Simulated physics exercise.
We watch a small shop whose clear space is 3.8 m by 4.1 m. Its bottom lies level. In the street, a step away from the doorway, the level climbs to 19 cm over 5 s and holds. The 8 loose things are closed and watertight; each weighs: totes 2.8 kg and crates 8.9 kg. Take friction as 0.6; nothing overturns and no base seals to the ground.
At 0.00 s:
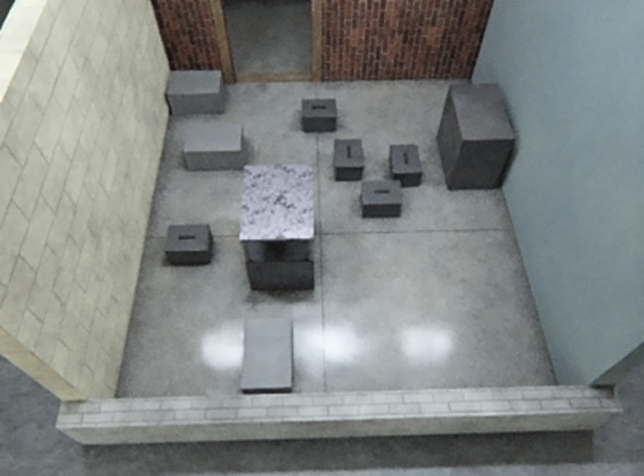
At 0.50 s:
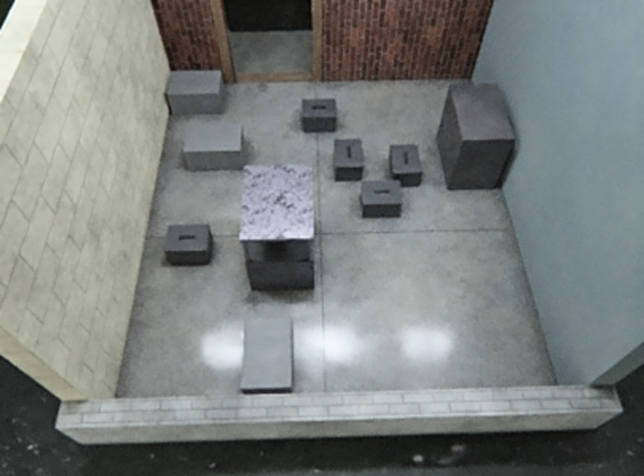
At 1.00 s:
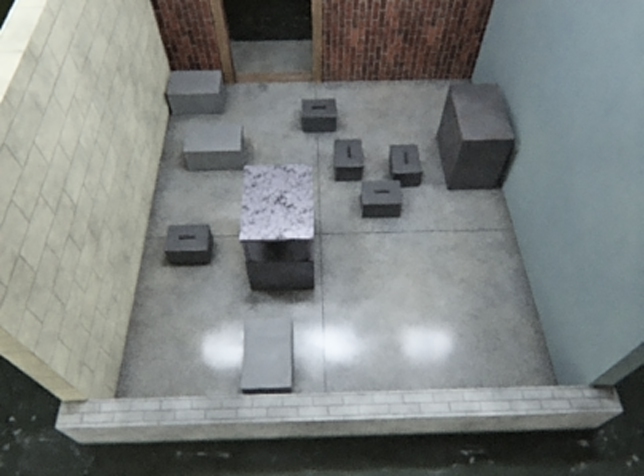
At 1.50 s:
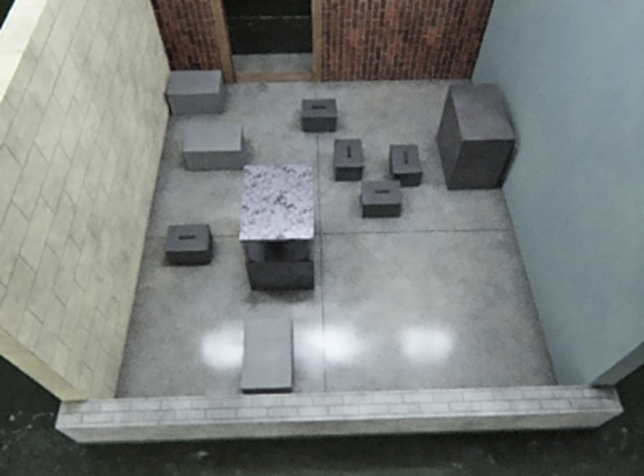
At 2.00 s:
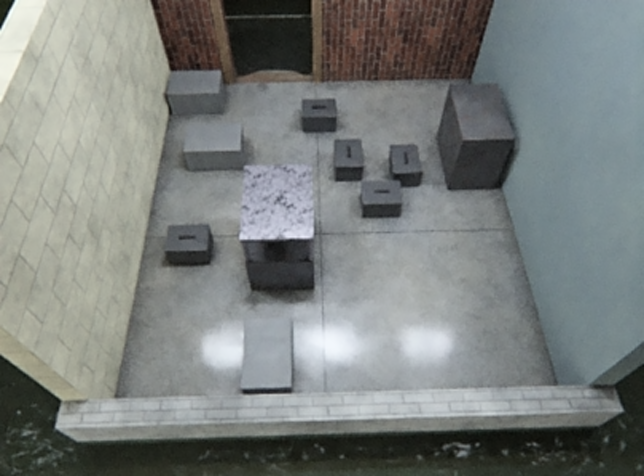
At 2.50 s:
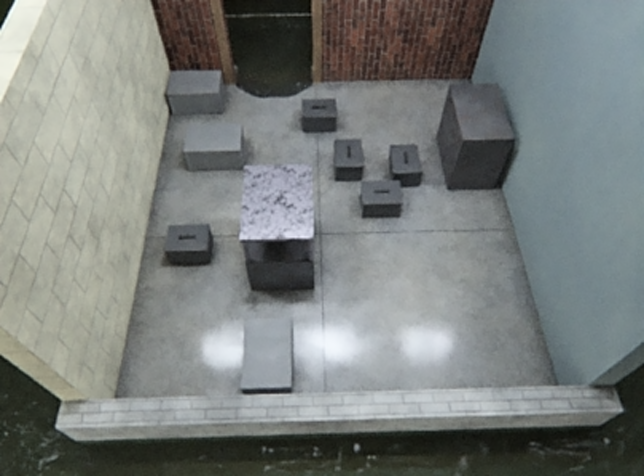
A small shop with a bare grey floor, pale block and blue side walls and a brick back wall is seen from high above the front. Grey boxes stand at left and front, small dark slotted blocks and a speckled-topped counter near the middle, and a dark cabinet at right. Dark water spreads outside and just crosses the doorway, while everything inside and the camera stay still.
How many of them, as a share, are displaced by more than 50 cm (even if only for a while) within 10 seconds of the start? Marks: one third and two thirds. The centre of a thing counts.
Share: At least two thirds.
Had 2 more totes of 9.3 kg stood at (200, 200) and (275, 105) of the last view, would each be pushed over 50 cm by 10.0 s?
In turn: Past it, more.
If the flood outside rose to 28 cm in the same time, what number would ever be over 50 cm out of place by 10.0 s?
Then 7.
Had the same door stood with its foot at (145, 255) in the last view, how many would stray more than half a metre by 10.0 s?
In that case 3 of them.
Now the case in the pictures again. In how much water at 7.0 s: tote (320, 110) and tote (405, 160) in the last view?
About 3 and 3 cm.
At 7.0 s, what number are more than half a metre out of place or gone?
By then 5.
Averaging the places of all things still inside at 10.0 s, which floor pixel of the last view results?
Near (372, 273).
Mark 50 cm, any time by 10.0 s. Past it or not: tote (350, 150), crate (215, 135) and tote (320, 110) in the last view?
In turn: Past it, more, past it.
After 3.5 s 0 of 8 are over 50 cm from their spots; 0 afloat.
After 4.5 s 0 of 8 are over 50 cm from their spots; 0 afloat.
After 7.0 s 5 of 8 are over 50 cm from their spots; 6 afloat.
After 10.0 s 7 of 8 are over 50 cm from their spots, and 7 have been at some point; 8 afloat.
